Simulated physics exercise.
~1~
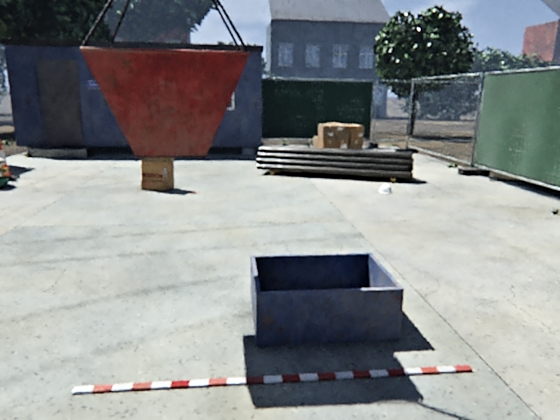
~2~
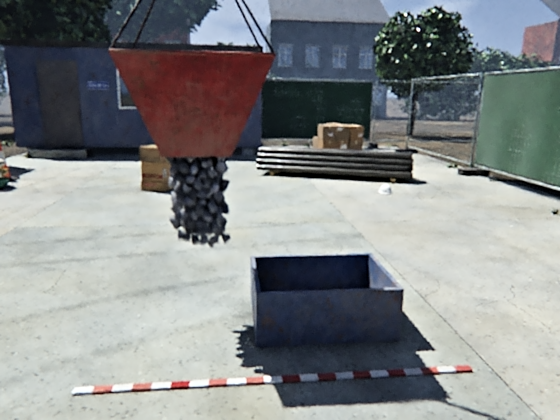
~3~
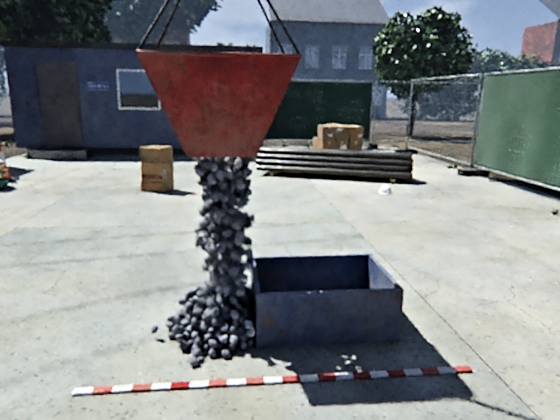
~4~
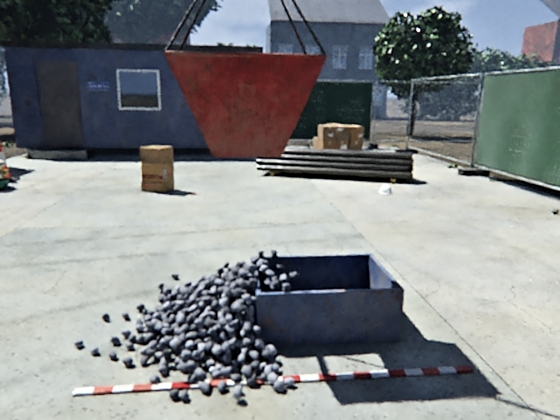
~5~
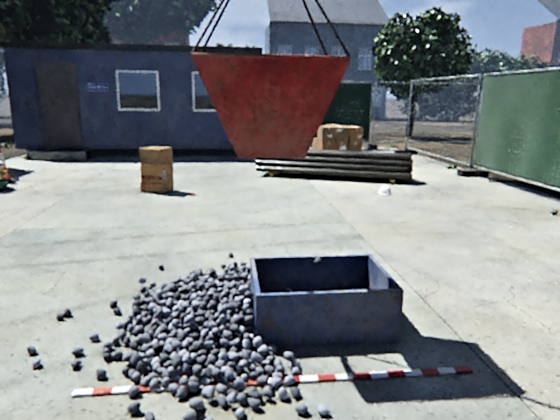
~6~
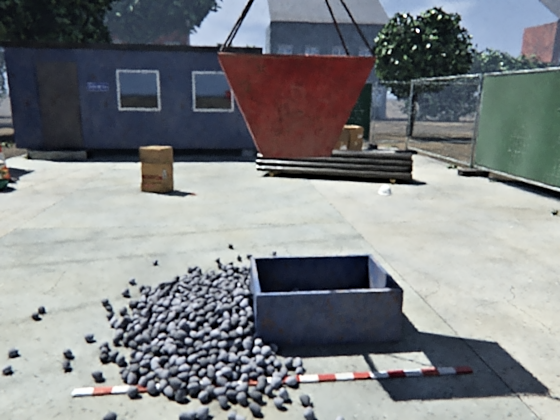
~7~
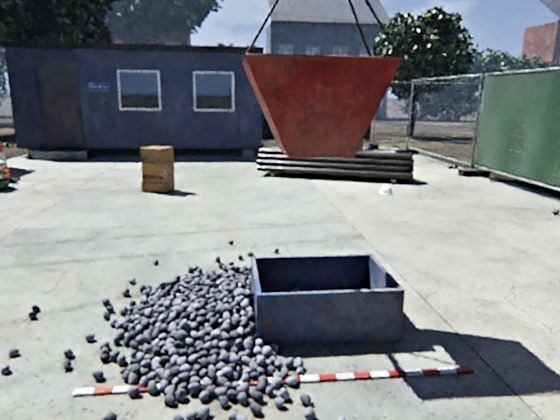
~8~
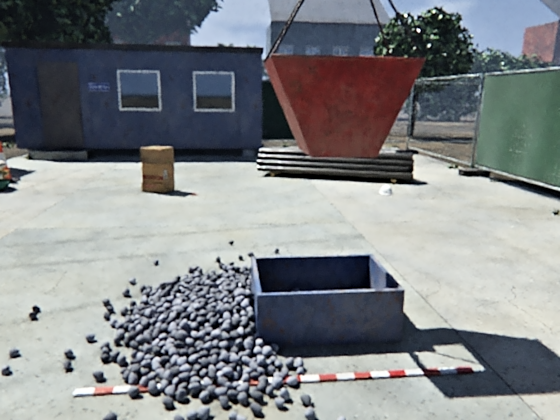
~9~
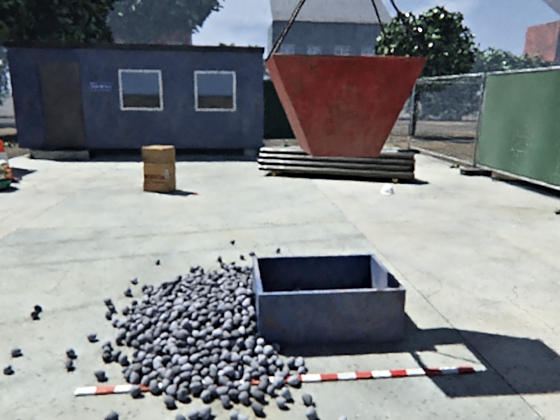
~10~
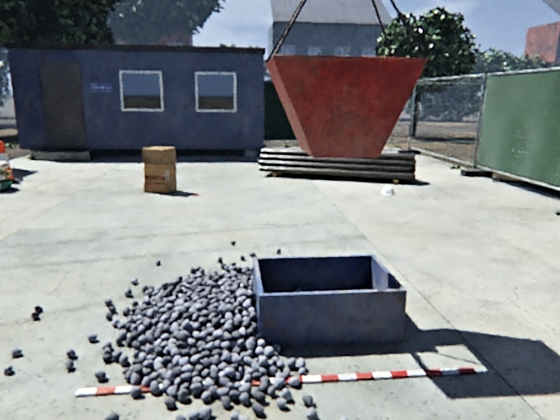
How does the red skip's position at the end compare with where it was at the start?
At the start the red skip hangs on the left, in front of the blue cabin, and by the end it hangs right of centre, in front of the stacked dark sheets.
